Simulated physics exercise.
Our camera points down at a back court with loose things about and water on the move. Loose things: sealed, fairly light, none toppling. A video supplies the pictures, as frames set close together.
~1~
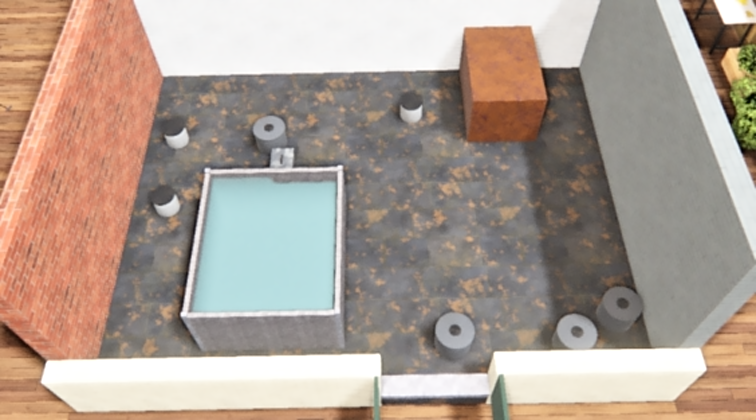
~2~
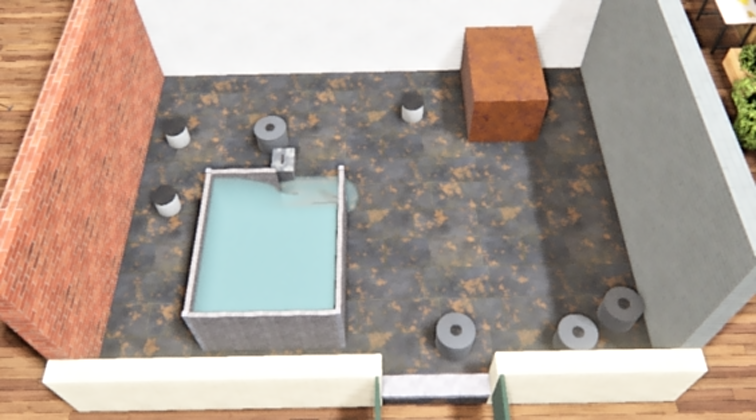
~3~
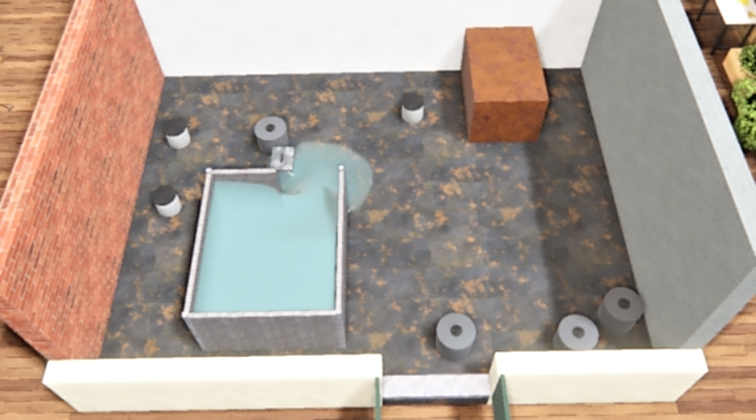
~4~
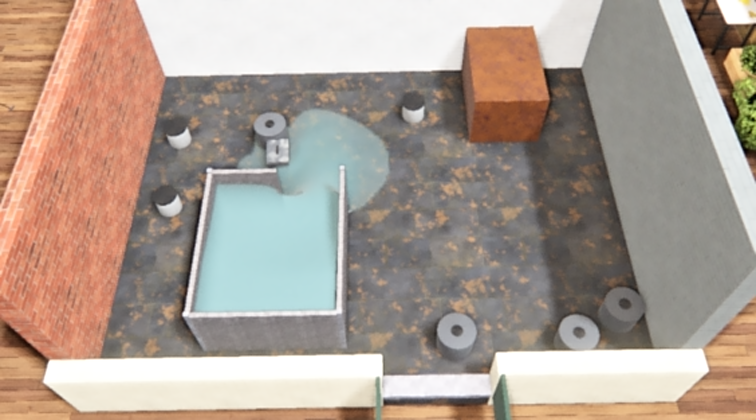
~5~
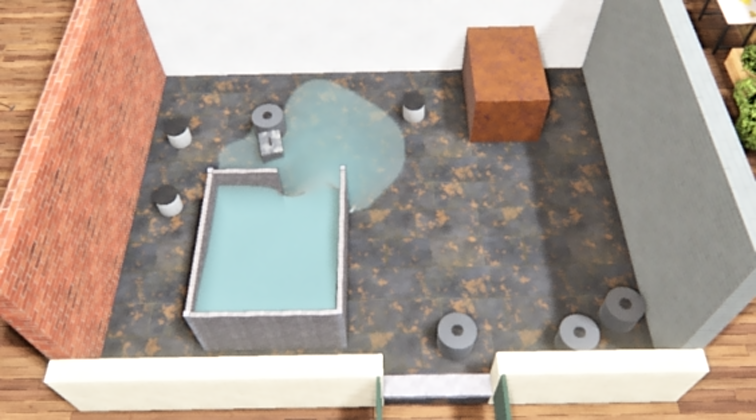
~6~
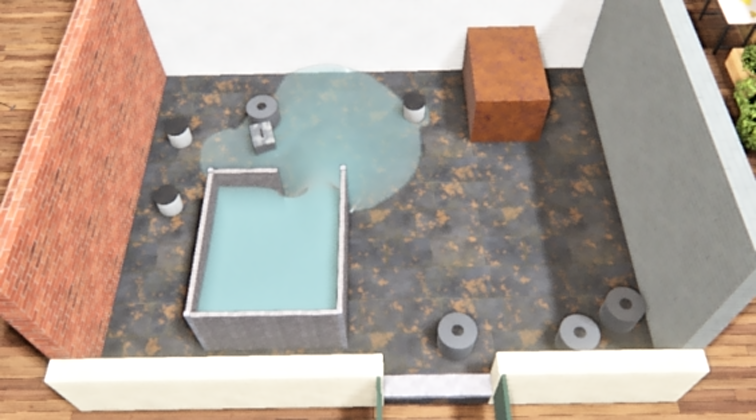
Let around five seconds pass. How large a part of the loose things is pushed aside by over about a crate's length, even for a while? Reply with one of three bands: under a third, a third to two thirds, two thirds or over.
Two thirds or over.
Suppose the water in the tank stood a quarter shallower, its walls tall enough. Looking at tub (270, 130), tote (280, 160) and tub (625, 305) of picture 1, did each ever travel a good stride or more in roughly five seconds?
One after the other: Shifted that much, that far or more, under that.
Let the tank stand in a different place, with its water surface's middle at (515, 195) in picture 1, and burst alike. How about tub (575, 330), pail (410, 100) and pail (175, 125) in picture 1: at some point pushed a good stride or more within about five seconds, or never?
In order: Went well off, remained close by, remained close by.
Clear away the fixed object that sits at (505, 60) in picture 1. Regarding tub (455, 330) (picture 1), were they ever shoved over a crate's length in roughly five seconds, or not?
My call: Came up short.
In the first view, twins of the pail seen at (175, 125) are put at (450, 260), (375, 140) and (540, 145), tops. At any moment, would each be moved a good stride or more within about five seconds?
One after the other: Not that far, shifted that much, not that far.
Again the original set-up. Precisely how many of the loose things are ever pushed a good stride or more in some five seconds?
The count is 6.
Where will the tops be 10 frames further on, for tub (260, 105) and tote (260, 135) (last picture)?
Approximately (167, 69) for one and (191, 96) for the other.
A moment on, 2 of 8 are well off their spots; 0 afloat.
Next, 2 of 8 are well off their spots; 2 afloat.
Later, 4 of 8 are well off their spots; 2 afloat.
In the end, 5 of 8 are well off their spots, and 6 have been at some point; 3 afloat.
